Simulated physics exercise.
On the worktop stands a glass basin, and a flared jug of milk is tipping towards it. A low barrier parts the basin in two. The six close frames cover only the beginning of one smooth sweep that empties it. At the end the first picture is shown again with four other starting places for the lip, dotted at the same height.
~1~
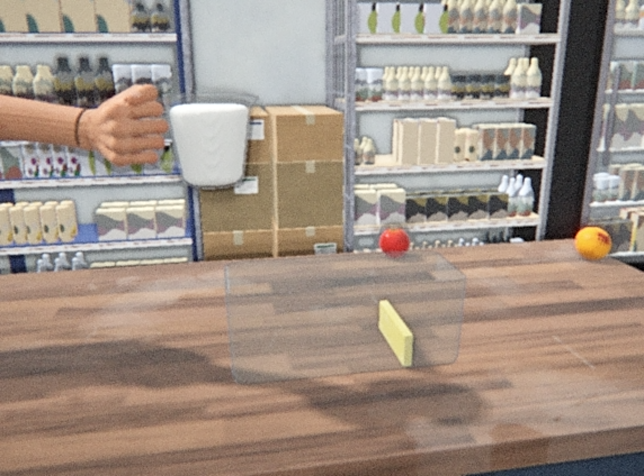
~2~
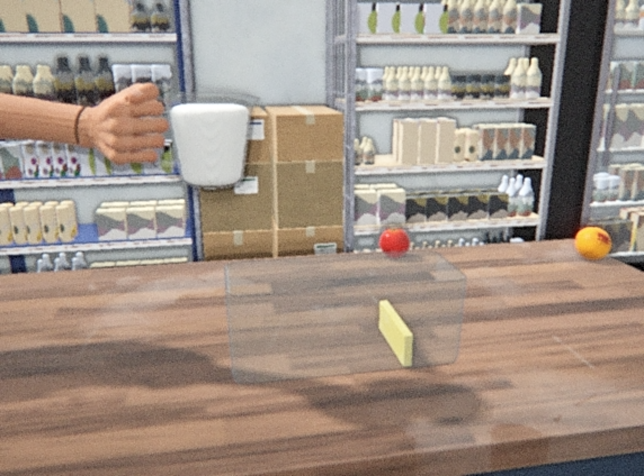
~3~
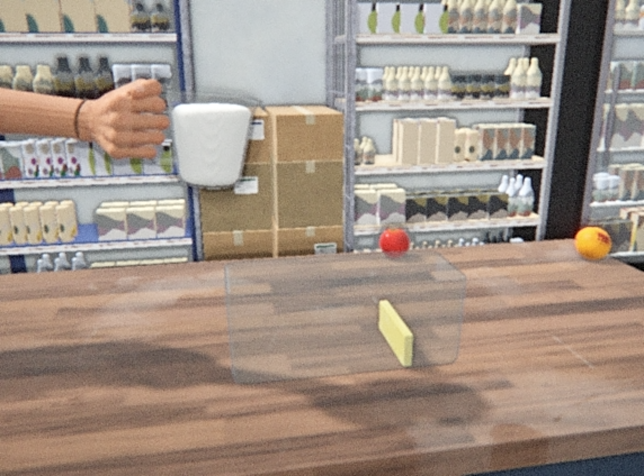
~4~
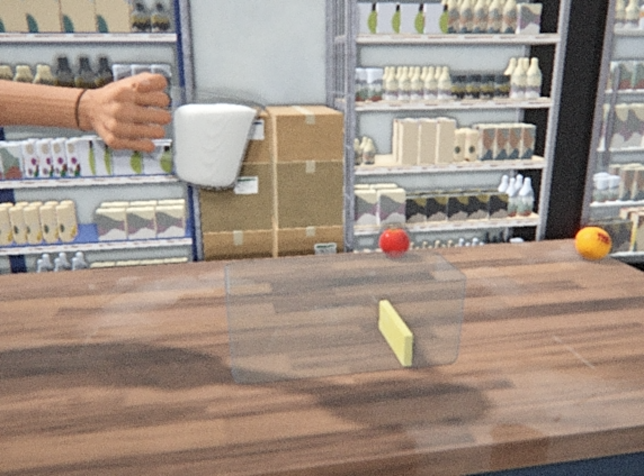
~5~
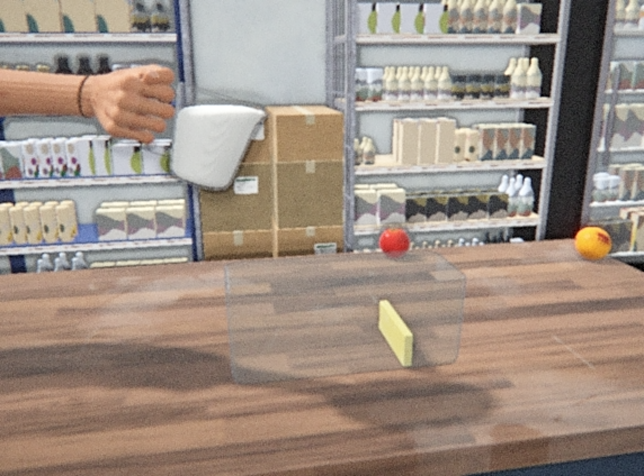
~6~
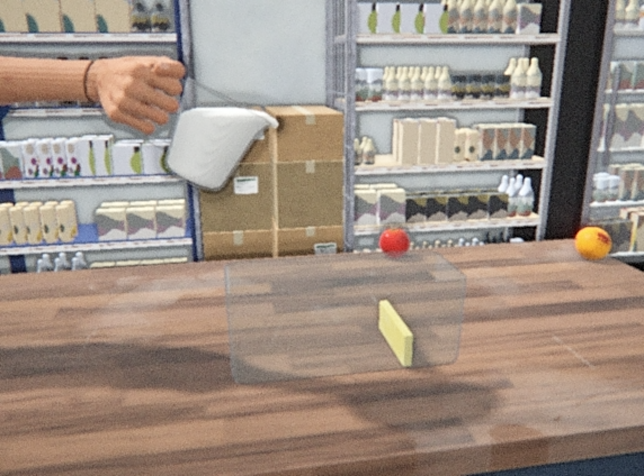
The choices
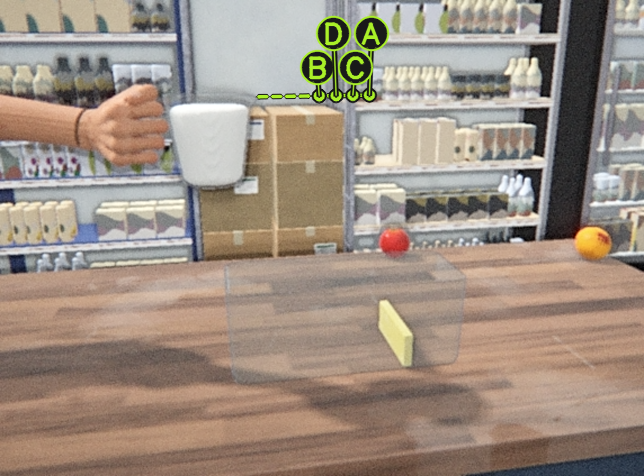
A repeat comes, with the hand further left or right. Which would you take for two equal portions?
It is D.
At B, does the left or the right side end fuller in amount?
The left one.
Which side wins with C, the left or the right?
The right one.
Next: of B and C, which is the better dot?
The answer is C.
On the marked copy, A at (369, 95); B at (319, 95); C at (352, 95); D at (336, 95).
With A, about 38 % ends left of the wall and 60 % right of it.
With B, about 86 % ends left of the wall and 12 % right of it; 3 % is lost outside.
With C, about 22 % ends left of the wall and 77 % right of it.
With D, about 47 % ends left of the wall and 52 % right of it.
